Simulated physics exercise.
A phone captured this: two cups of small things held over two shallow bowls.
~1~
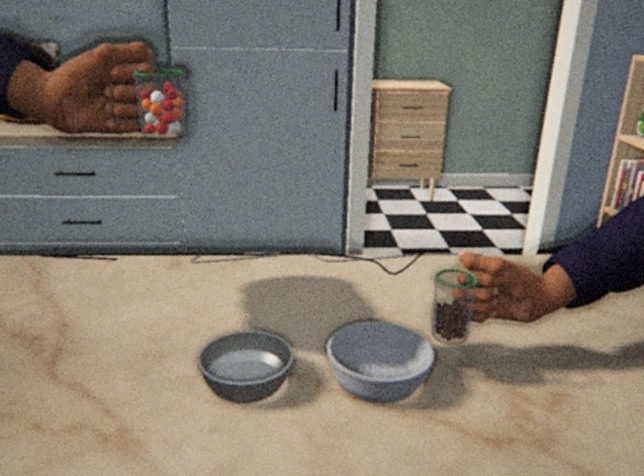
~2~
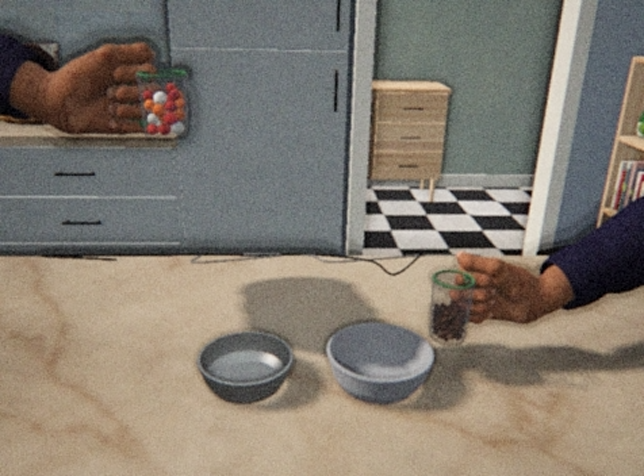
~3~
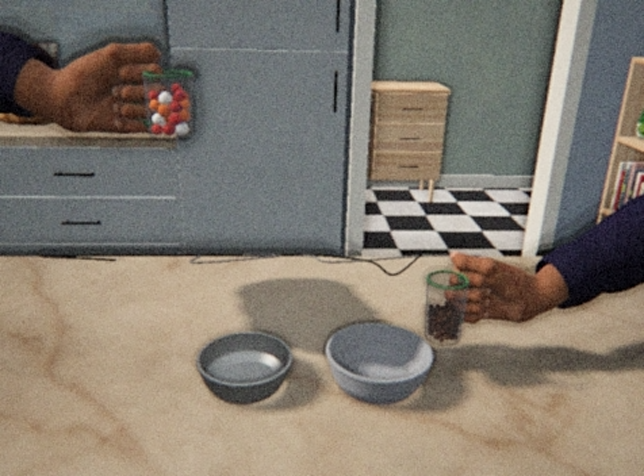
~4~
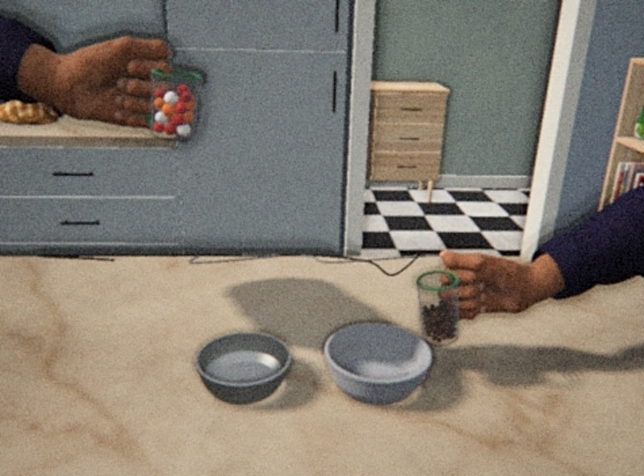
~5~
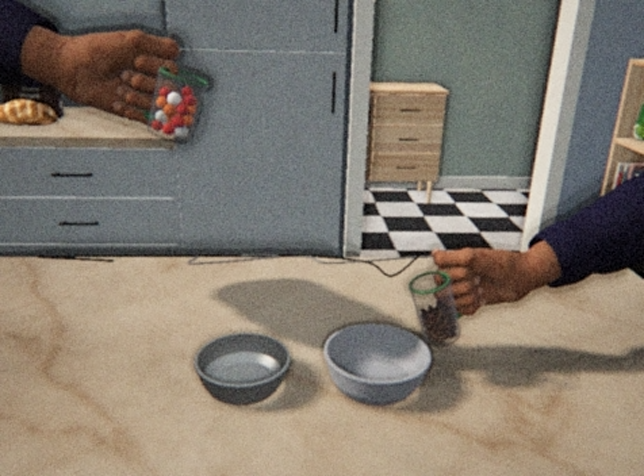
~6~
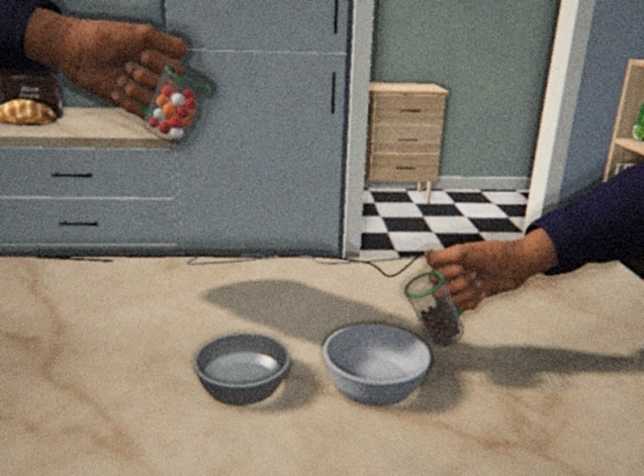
Two hands holding clear cups, one of colorful beads high on the left and one of dark berries low on the right, moved slightly inward, then tilted the cups partway above two empty bowls.
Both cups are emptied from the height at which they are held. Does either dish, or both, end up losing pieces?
As I see it, left dish: Partial capture; right dish: Full capture.
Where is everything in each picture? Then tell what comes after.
In the first picture, left dish at (243, 386), empty; left cup at (162, 104), holding round plastic beads, high above its dish; right dish at (388, 383), empty; right cup at (453, 307), holding allspice berries, just above its dish.
In the second picture, left cup at (165, 105), upright; right cup at (450, 308), upright.
In the third picture, left cup at (170, 105), upright; right cup at (445, 309), upright.
In the fourth picture, left cup at (174, 105), tipped 9°; right cup at (439, 309), tipped 9°.
In the fifth picture, left cup at (176, 106), tipped 18°; right cup at (436, 310), tipped 18°.
In the sixth picture, left dish at (239, 389); left cup at (176, 106), tipped 28°; right dish at (385, 385); right cup at (436, 310), tipped 28°.
Then, 0.63 s past the last view, left, all still in the cup; right, all still in the cup.
Then, 1.19 s past the last view, left, about two thirds still in the cup, a stray few in the dish, about a quarter in the air; right, nearly all still in the cup, a small part in the dish, a stray few in the air.
Then, 1.66 s past the last view, left, most in the dish, a stray few outside the dish, a small part in the air; right, all in the dish.
Finally, left, most in the dish, about a quarter outside the dish; right, all in the dish, none outside the dish.
